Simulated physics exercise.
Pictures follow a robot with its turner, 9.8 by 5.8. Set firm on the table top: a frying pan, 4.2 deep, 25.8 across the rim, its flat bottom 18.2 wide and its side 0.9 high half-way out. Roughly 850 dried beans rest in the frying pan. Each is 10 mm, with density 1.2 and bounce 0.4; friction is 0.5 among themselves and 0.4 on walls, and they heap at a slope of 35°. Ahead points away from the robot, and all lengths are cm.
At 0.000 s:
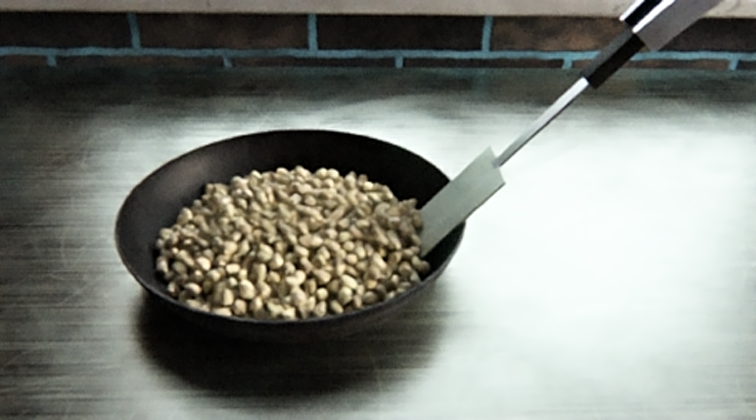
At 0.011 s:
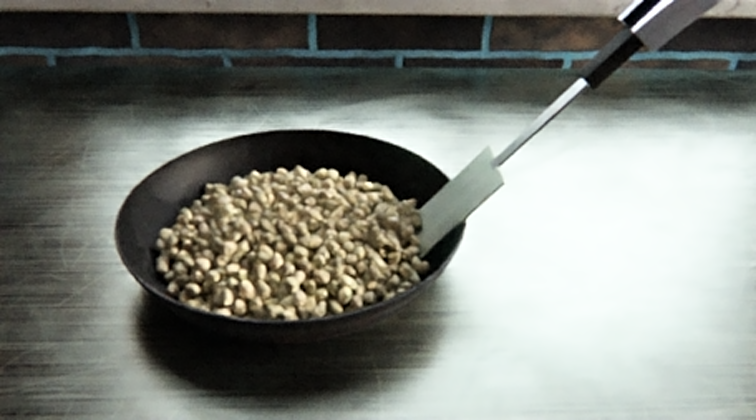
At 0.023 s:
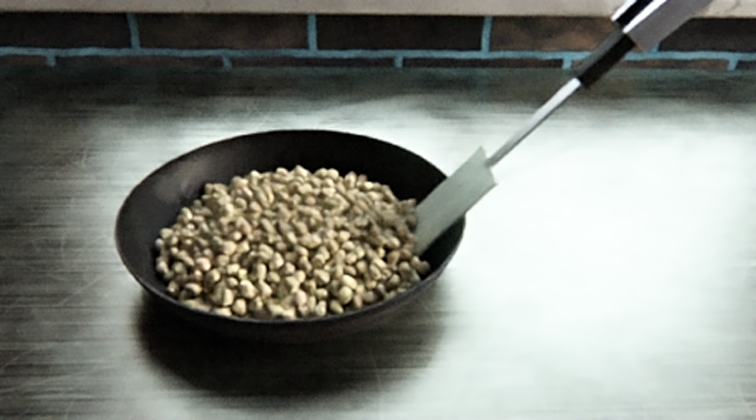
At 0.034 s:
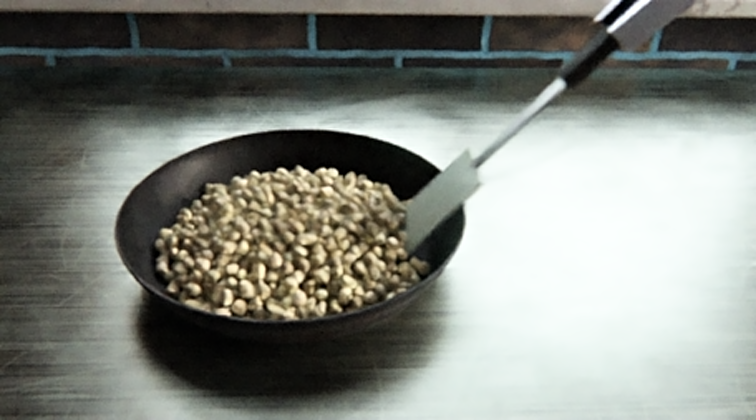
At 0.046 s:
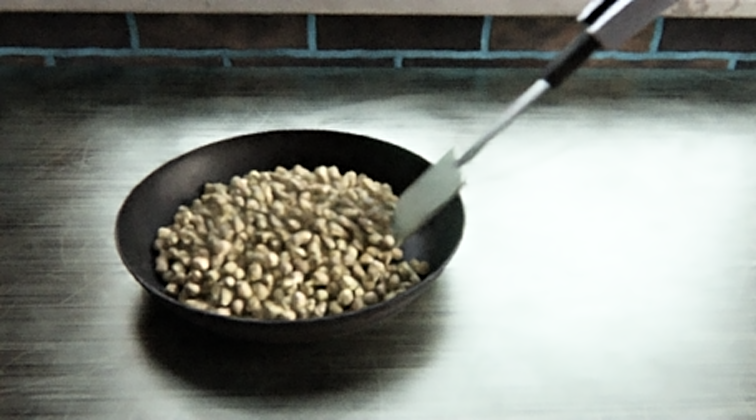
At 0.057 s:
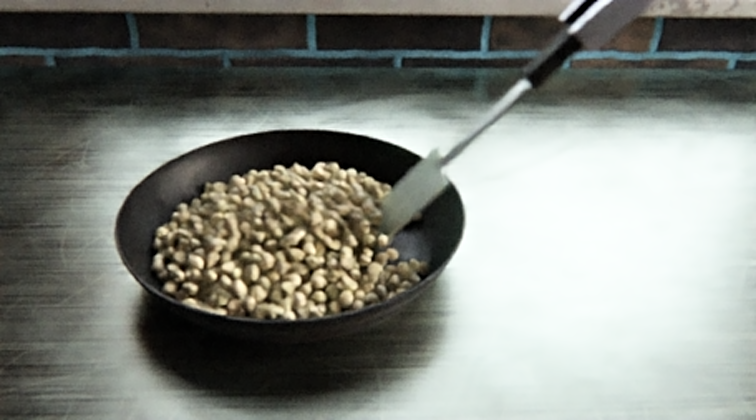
The video shows a dark frying pan heaped with pale dried beans on a dull metallic table top, as a turner at its right side starts nearly still, then moves left, pushing the nearby beans and baring some of the pan.
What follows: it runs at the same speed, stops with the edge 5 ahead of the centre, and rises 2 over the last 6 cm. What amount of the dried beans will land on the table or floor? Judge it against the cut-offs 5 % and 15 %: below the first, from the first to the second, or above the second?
From 5 to 15 %.
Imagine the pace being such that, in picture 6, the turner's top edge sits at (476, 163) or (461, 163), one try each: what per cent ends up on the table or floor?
First try around 0 %, second try around 0 %.
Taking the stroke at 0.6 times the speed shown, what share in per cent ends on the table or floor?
About 0 per cent.
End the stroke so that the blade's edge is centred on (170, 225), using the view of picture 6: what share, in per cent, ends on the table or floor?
I'd put it near 20 per cent.
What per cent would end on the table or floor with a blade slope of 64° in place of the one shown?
In that case around 5 per cent.
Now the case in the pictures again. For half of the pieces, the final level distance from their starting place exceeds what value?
Distance: Near 2 cm.
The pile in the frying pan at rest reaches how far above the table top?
It reaches around 5.5 cm.
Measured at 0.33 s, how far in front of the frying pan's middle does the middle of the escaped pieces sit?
About 18 cm.
After 0.08 s, sloping 50°, highest piece 6 above the table; 847 in the frying pan.
After 0.11 s, sloping 50°, highest piece 7 above the table; 847 in the frying pan.
After 0.33 s, sloping 50°, highest piece 6 above the table; 778 in the frying pan, 64 on the table or floor, 5 on the blade or in flight.
After 1.38 s, sloping 50°, highest piece 5 above the table; 772 in the frying pan, 75 on the table or floor.
At rest, 772 in the frying pan, 75 on the table or floor. That is 9 % on the table or floor.
